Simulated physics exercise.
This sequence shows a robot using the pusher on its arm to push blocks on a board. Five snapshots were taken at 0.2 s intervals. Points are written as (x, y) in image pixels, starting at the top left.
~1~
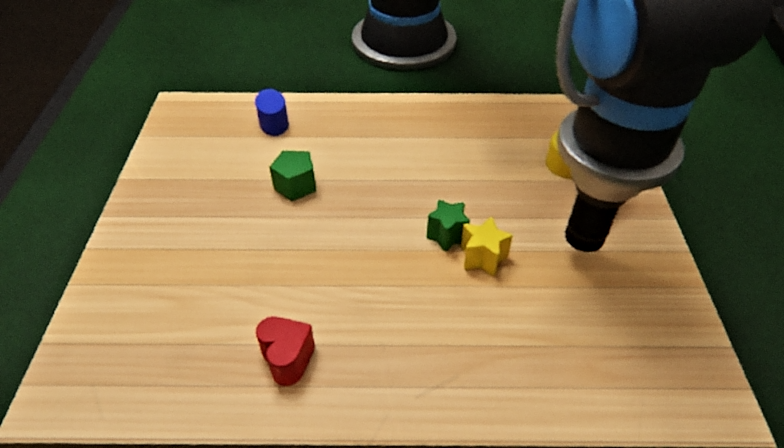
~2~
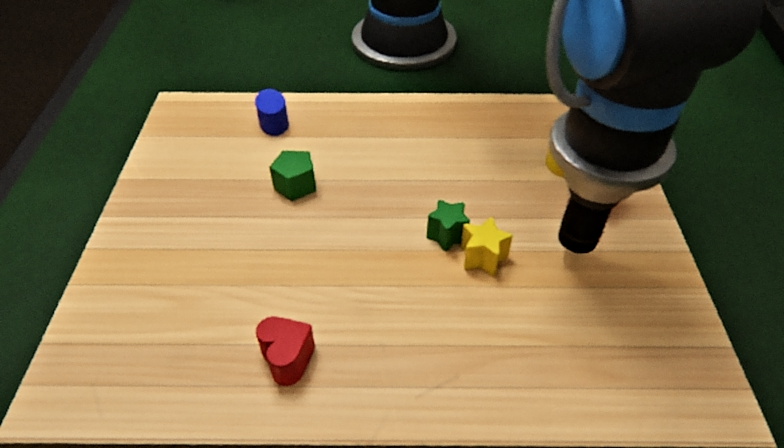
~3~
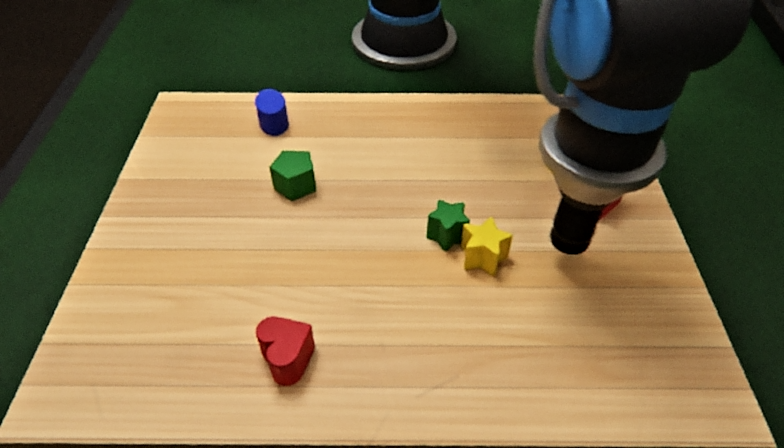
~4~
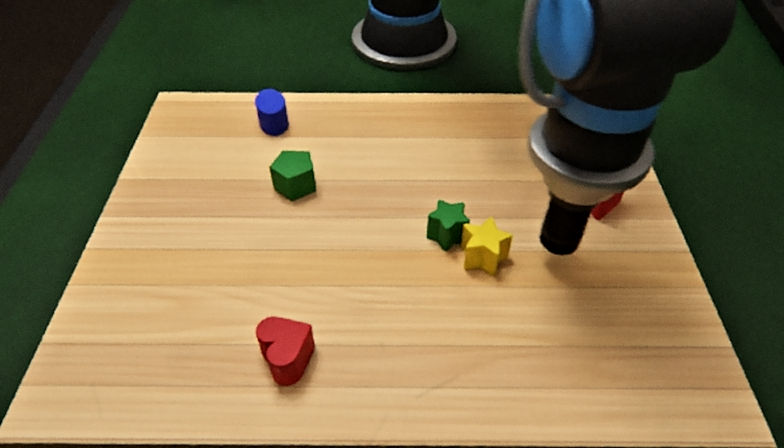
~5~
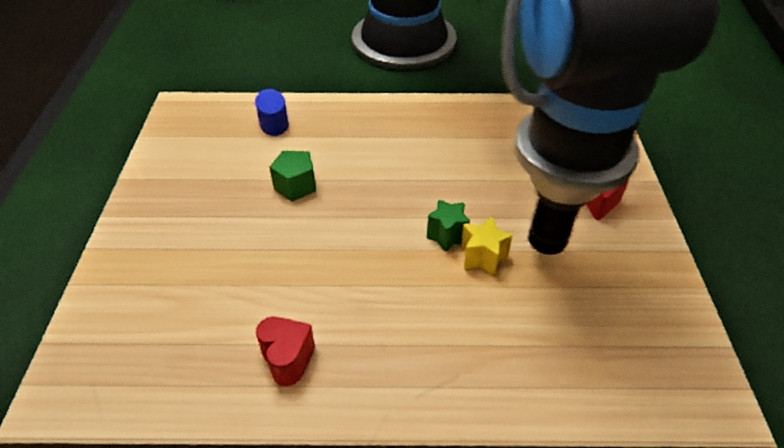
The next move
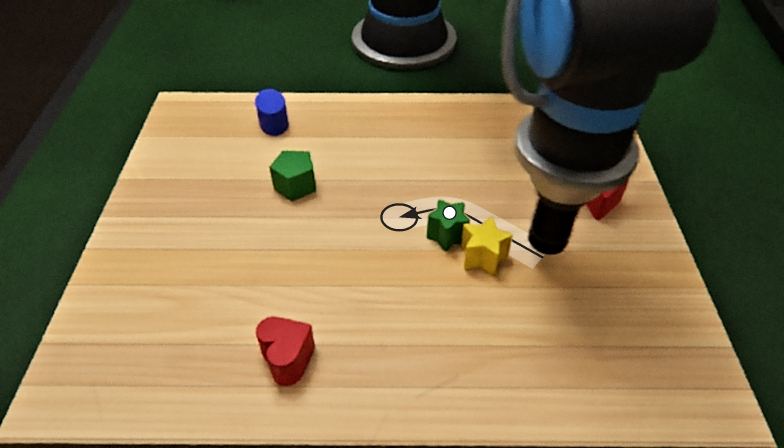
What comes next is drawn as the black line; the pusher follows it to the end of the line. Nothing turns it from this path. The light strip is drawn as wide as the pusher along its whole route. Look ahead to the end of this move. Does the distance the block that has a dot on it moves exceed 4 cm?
Short answer: No.
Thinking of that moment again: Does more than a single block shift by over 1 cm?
I expect not.
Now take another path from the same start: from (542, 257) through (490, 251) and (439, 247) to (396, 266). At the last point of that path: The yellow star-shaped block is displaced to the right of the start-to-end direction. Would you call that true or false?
False.
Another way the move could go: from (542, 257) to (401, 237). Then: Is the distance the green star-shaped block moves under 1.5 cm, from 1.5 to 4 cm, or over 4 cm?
The distance will be above 4 cm.
The drawn path runs from (542, 257) over (495, 231) and (449, 210) to (399, 217); the dot is on the green star-shaped block.
What follows on the original path. One third of the way, pusher at (498, 214); yellow star-shaped block at (484, 233), turned 15° anticlockwise.
Two thirds of the way, pusher at (450, 193); green star-shaped block at (439, 209), turned 55° anticlockwise; yellow star-shaped block at (483, 233), turned 20° anticlockwise.
At the end, pusher at (400, 201); green star-shaped block at (425, 215), turned 110° anticlockwise; yellow star-shaped block at (483, 233), turned 20° anticlockwise.
